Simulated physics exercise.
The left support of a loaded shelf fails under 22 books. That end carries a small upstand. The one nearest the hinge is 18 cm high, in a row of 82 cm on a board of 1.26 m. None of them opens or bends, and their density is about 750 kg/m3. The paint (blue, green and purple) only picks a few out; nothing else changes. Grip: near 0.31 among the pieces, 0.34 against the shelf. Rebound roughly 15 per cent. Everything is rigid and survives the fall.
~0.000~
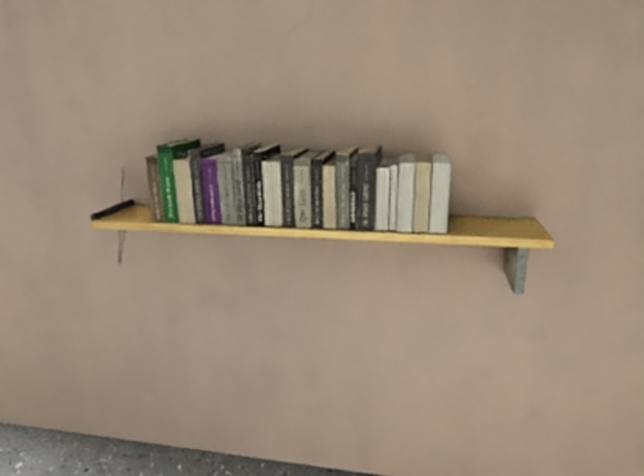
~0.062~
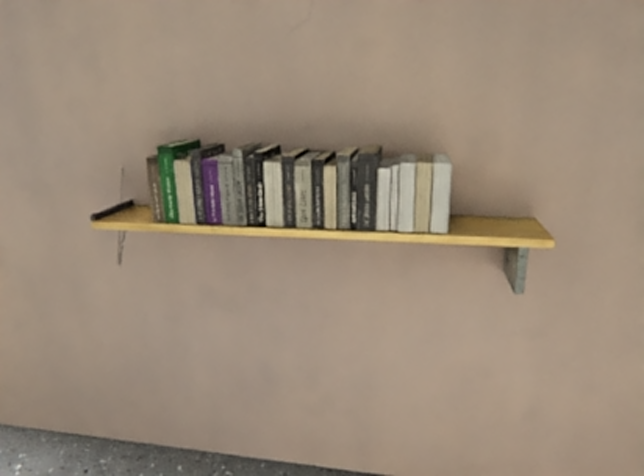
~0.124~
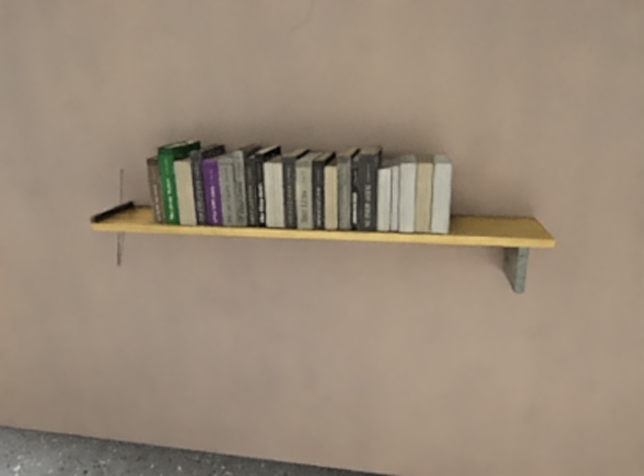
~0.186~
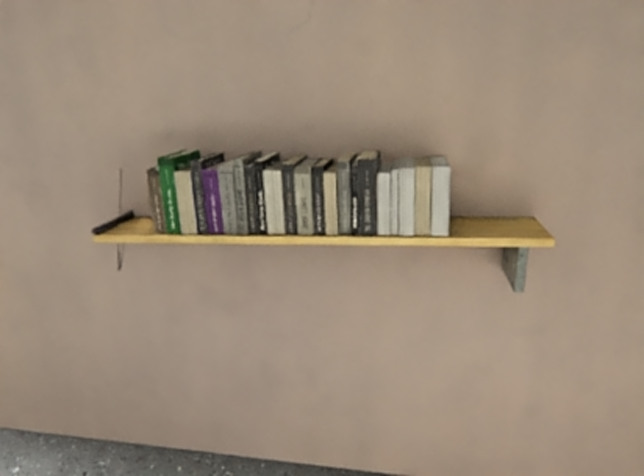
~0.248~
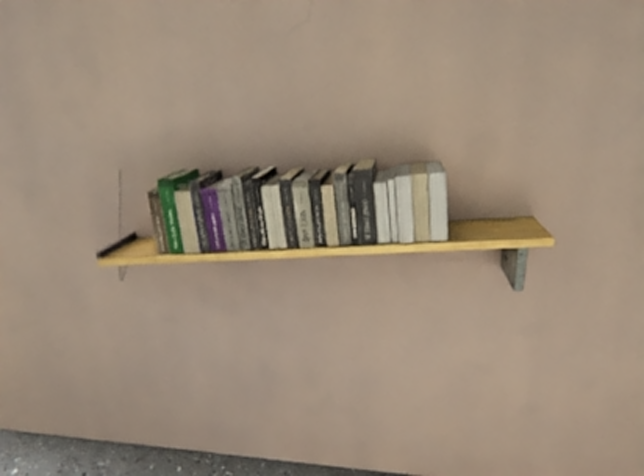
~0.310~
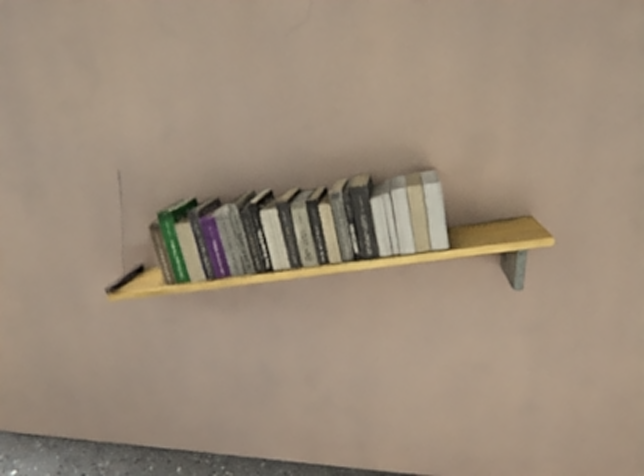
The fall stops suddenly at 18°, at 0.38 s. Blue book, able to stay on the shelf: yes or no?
No.
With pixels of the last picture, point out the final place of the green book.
About (114, 463).
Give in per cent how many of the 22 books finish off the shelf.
Roughly 15 percent.
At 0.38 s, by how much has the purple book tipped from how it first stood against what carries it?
Rotation: Approx. 0°.
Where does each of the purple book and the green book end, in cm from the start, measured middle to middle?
Purple ends up 50 cm away; green ends up 110 cm away.
After 0.38 s, none of the 22 books off the shelf, 14 disturbed; blue book 22 mm from its place; purple book 22 mm from its place.
After 1.06 s, none of the 22 books off the shelf, 22 disturbed; blue book 54° from how it stood; green book upside down.
In the end (2.1 s), 3 of the 22 books off the shelf; blue book on its side; green book on its side; purple book on its side. From the last view, middles, blue book near (113, 448), green book near (114, 463).
